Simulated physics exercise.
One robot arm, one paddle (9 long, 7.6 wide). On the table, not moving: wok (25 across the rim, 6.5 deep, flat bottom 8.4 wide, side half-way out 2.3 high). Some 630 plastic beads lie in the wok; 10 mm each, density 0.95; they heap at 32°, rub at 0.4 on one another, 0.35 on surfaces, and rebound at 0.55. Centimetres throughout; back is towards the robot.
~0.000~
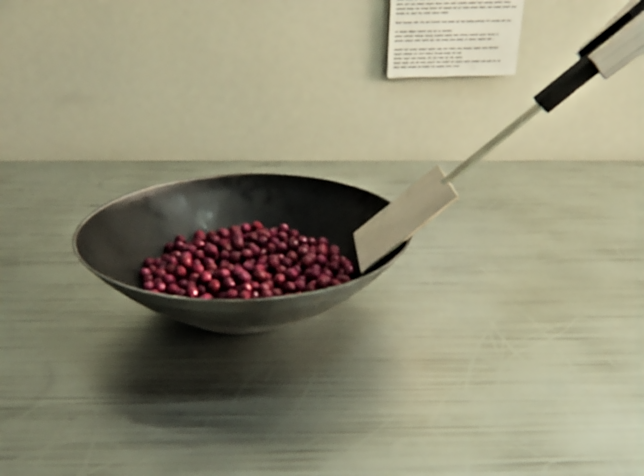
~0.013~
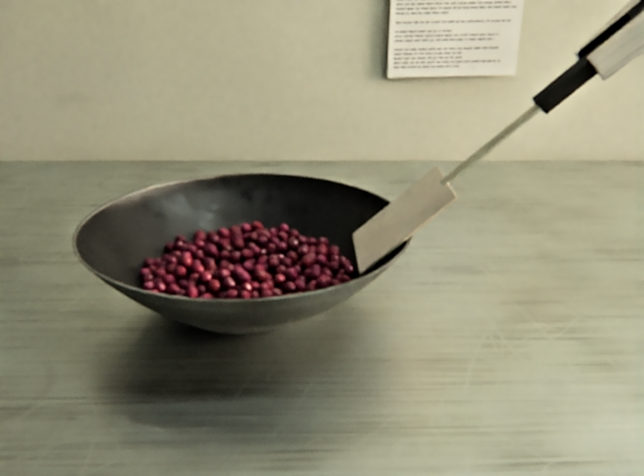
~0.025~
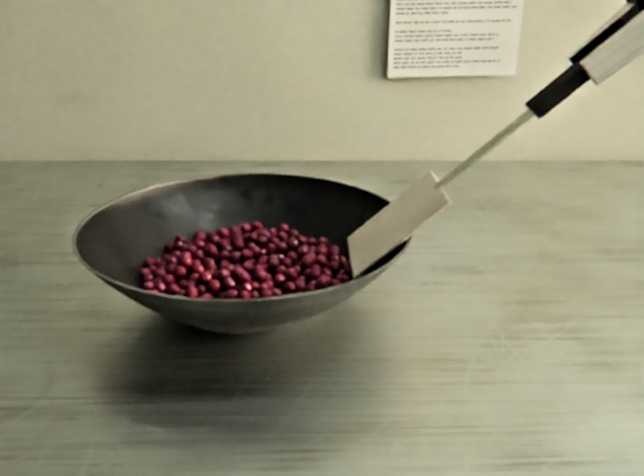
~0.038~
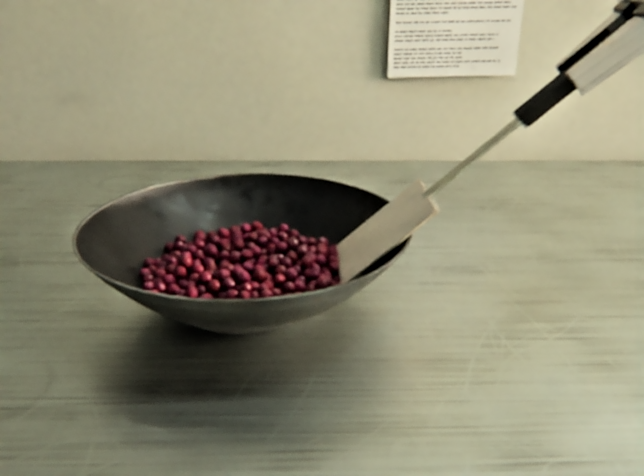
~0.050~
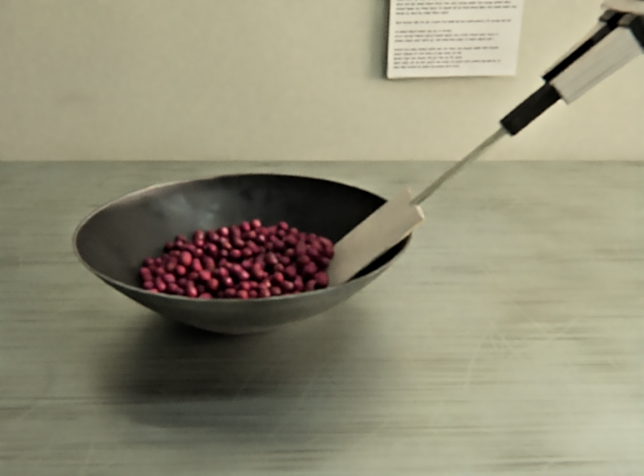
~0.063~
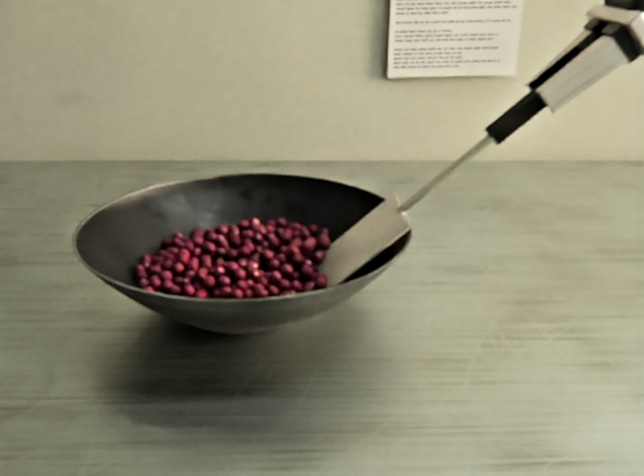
On a table, a paddle on a robot arm slid down and left into a dark wok of deep red beads, nudging the heap slightly to the left while the wok stayed still.
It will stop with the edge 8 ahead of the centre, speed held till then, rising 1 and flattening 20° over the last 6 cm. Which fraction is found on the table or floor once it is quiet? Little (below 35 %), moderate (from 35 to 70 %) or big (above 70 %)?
A little share, below 35 %, ends on the table or floor.
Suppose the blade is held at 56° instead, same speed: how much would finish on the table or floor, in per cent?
Then about 35 per cent.
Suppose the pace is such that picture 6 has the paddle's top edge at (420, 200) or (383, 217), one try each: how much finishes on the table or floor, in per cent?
About 10 and 45 per cent.
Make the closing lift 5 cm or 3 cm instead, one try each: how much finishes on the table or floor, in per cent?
Some 25 and 30 per cent.
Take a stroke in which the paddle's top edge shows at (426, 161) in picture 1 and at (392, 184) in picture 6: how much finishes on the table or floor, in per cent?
Some 15 per cent.
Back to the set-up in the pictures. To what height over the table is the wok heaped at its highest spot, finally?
About 7.5 cm.
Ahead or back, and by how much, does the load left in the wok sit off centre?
About 4.0 cm ahead.
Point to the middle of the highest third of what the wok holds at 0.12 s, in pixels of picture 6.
At about (204, 252).
After 0.12 s, sloping 42°, highest piece 7 above the table; 632 in the wok.
After 0.18 s, sloping 35°, highest piece 7 above the table; 632 in the wok.
After 0.41 s, sloping 22°, highest piece 8 above the table; 479 in the wok, 108 on the table or floor, 45 on the blade or in flight.
After 1.46 s, sloping 22°, highest piece 7 above the table; 476 in the wok, 156 on the table or floor.
In the end, 476 in the wok, 156 on the table or floor. That is 25 % on the table or floor.
